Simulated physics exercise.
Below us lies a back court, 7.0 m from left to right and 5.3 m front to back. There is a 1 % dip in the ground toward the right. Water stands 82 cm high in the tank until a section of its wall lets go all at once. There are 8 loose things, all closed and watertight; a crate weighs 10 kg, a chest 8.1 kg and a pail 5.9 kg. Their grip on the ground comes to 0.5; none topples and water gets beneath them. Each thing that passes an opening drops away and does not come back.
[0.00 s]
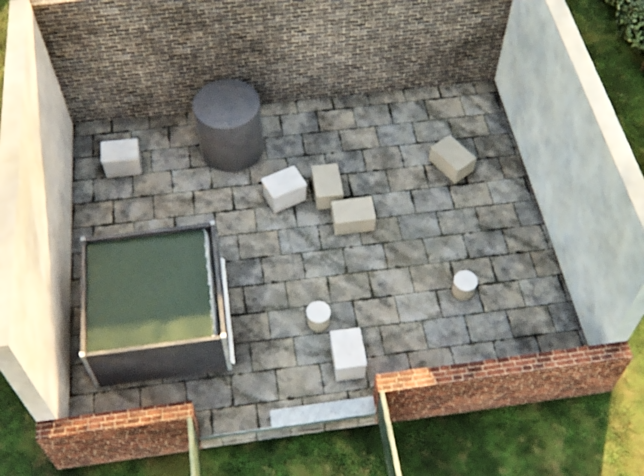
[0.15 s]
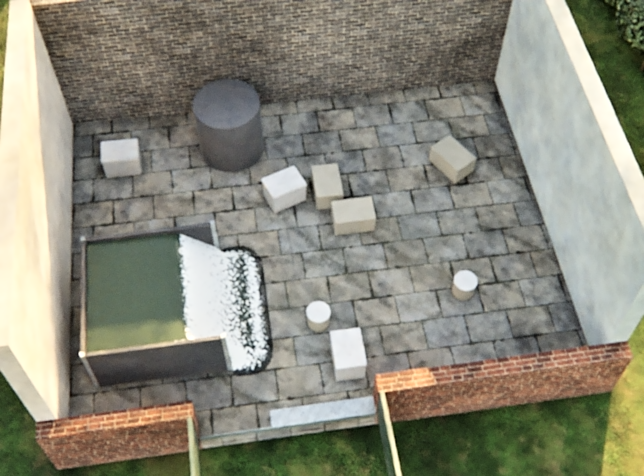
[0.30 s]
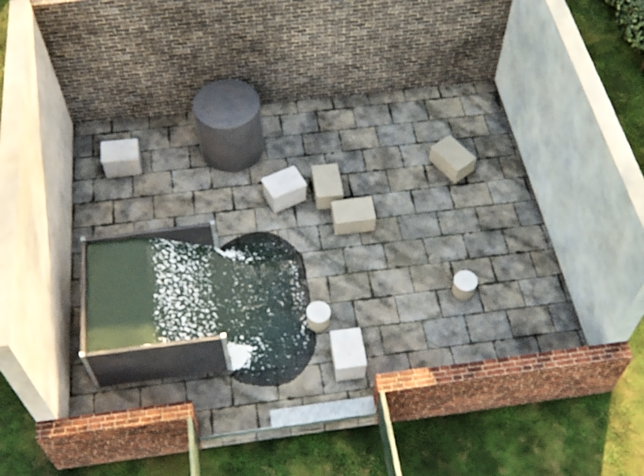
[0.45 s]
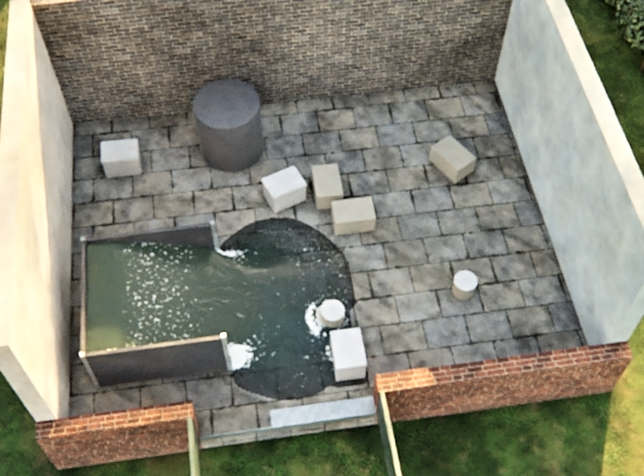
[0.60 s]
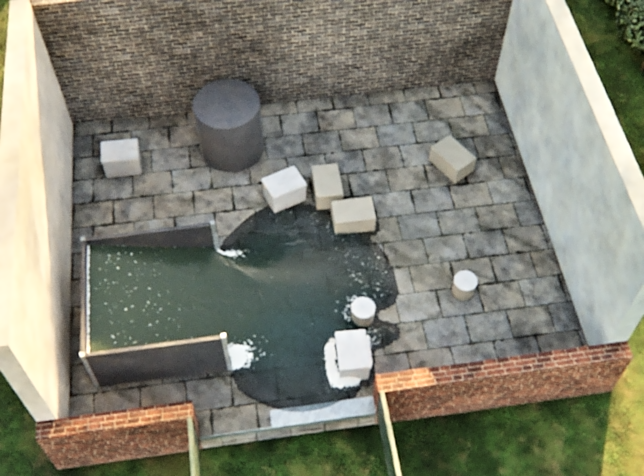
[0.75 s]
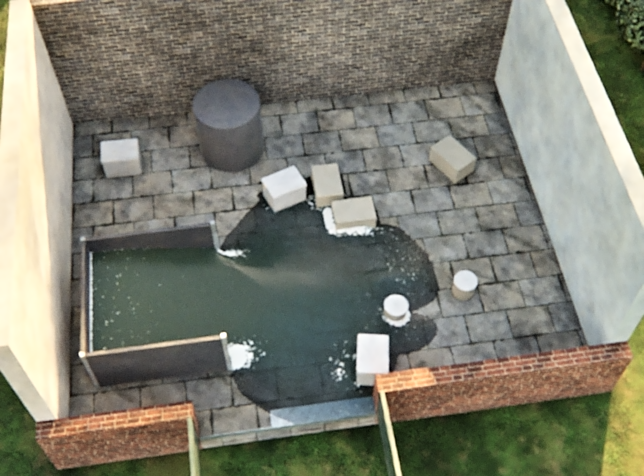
Dark green water bursts from the open right side of a rectangular tank at left and spreads across a grey-paved walled court, seen from high above by a still camera. Pale blocks, a small white cylinder near the right and a large dark grey drum at the back stay put. The foaming front pushes another small white cylinder rightward, then shifts the white block near the front opening slightly right.
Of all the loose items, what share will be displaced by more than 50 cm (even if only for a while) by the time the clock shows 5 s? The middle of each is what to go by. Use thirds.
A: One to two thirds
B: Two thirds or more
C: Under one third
B, two thirds or more.
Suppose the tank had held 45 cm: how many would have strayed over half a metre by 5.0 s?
Then it comes to 6.
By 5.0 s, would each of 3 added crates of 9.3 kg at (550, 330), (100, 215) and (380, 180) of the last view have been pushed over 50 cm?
First goes beyond, second stays inside, third goes beyond.
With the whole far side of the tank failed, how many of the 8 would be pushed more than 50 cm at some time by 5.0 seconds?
That gives 5 of them.
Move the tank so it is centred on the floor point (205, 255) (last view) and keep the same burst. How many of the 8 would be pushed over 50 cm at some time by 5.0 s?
Result: 7.
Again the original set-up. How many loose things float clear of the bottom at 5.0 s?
Answer: 6.
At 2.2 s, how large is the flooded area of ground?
Around 26 m2 of it.
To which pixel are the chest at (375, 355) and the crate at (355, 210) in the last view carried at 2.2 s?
Near (563, 327) and (494, 159).
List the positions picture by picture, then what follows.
In the first picture, a pail at (318, 312), on the bottom; a chest at (348, 348), on the bottom; water covers 2.9 m2; 0 of 8 have shifted.
In the second picture, a pail at (318, 312) rests on the ground; a chest at (348, 348), on the bottom; 4.0 m2 under water; 0 of 8 have shifted.
In the third picture, a pail at (318, 312) rests on the ground; a chest at (348, 348) rests on the ground; water covers 5.4 m2; 0 of 8 have shifted.
In the fourth picture, a pail at (332, 310), on the bottom, 19 cm from its start; a chest at (348, 348), on the bottom; 7.1 m2 under water; 1 of 8 have shifted.
In the fifth picture, a pail at (363, 307) rests on the ground, 61 cm from its start; a chest at (352, 349) rests on the ground, 6 cm from its start; water covers 9.1 m2; 2 of 8 have shifted.
In the sixth picture, a pail at (396, 305) rests on the ground, 107 cm from its start; a chest at (373, 353) rests on the ground, 34 cm from its start; 11.1 m2 under water; 2 of 8 have shifted.
After 1.1 s 2 of 8 are over 50 cm from their spots; 1 afloat.
After 2.2 s 7 of 8 are over 50 cm from their spots; 4 afloat.
After 3.5 s 6 of 8 are over 50 cm from their spots; 5 afloat.
After 5.0 s 7 of 8 are over 50 cm from their spots, and 7 have been at some point; 6 afloat.
